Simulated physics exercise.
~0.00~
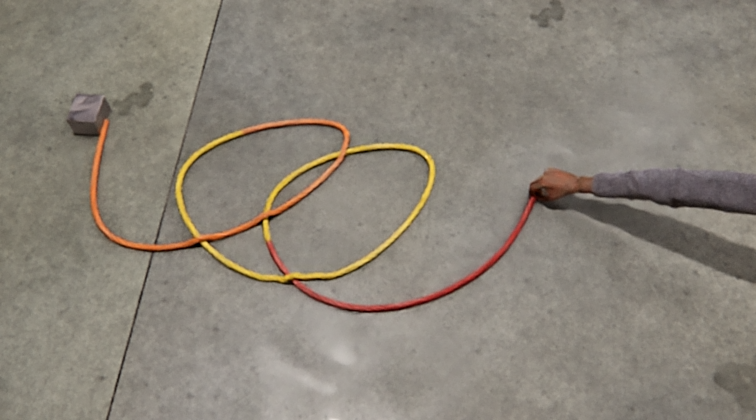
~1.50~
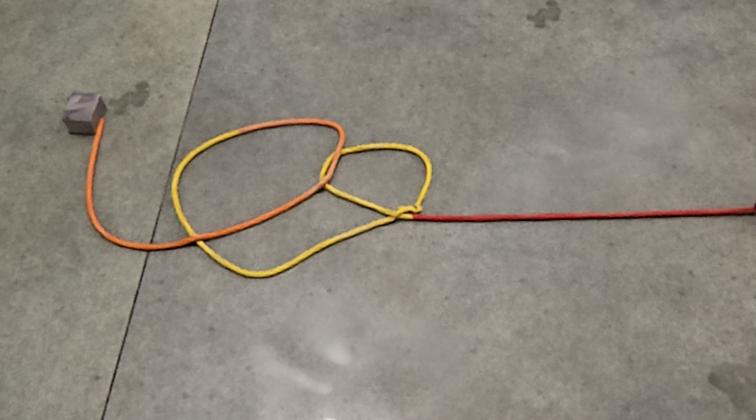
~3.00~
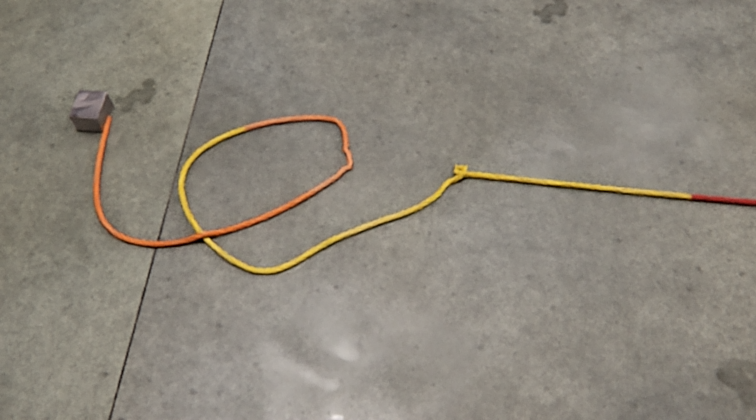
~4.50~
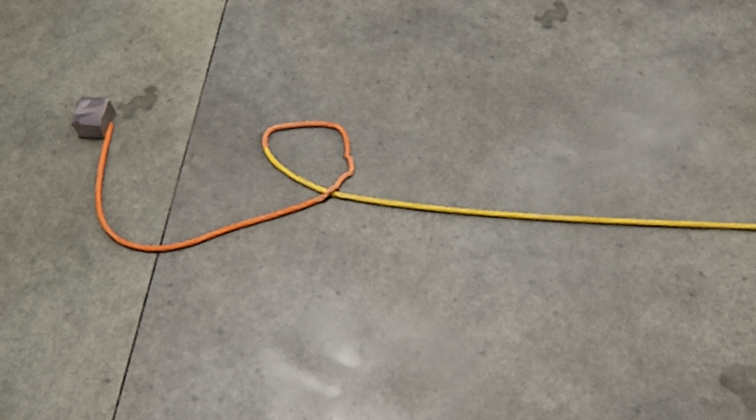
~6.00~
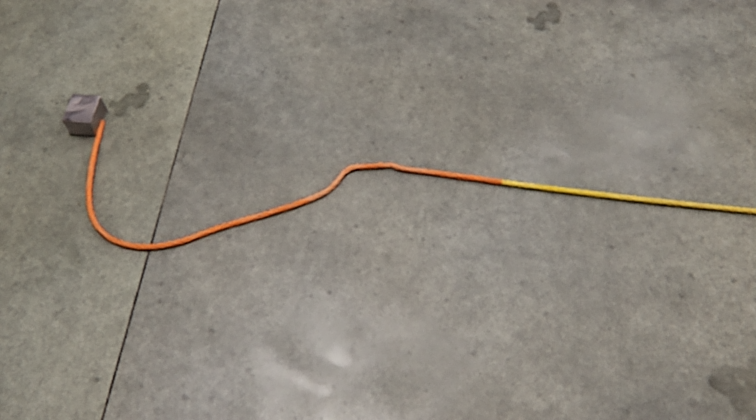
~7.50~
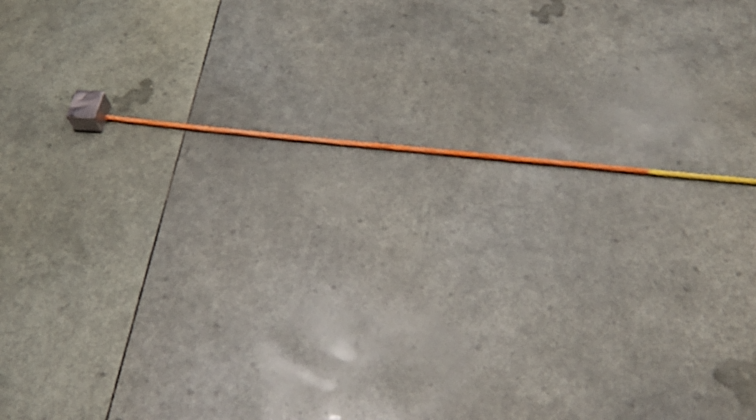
A rope coloured orange, yellow and red lies in overlapping loops on a grey concrete floor, its left end held at a small block. A hand reaching in from the right grips the red end and draws it away to the right, out of view. The red part pulls straight while the right-hand yellow loop shrinks and then opens out. The remaining loop tightens toward the middle, narrows and slips open, leaving only a small bend. Finally the slack by the block lifts out, and the rope runs straight across the floor with no knot in sight.
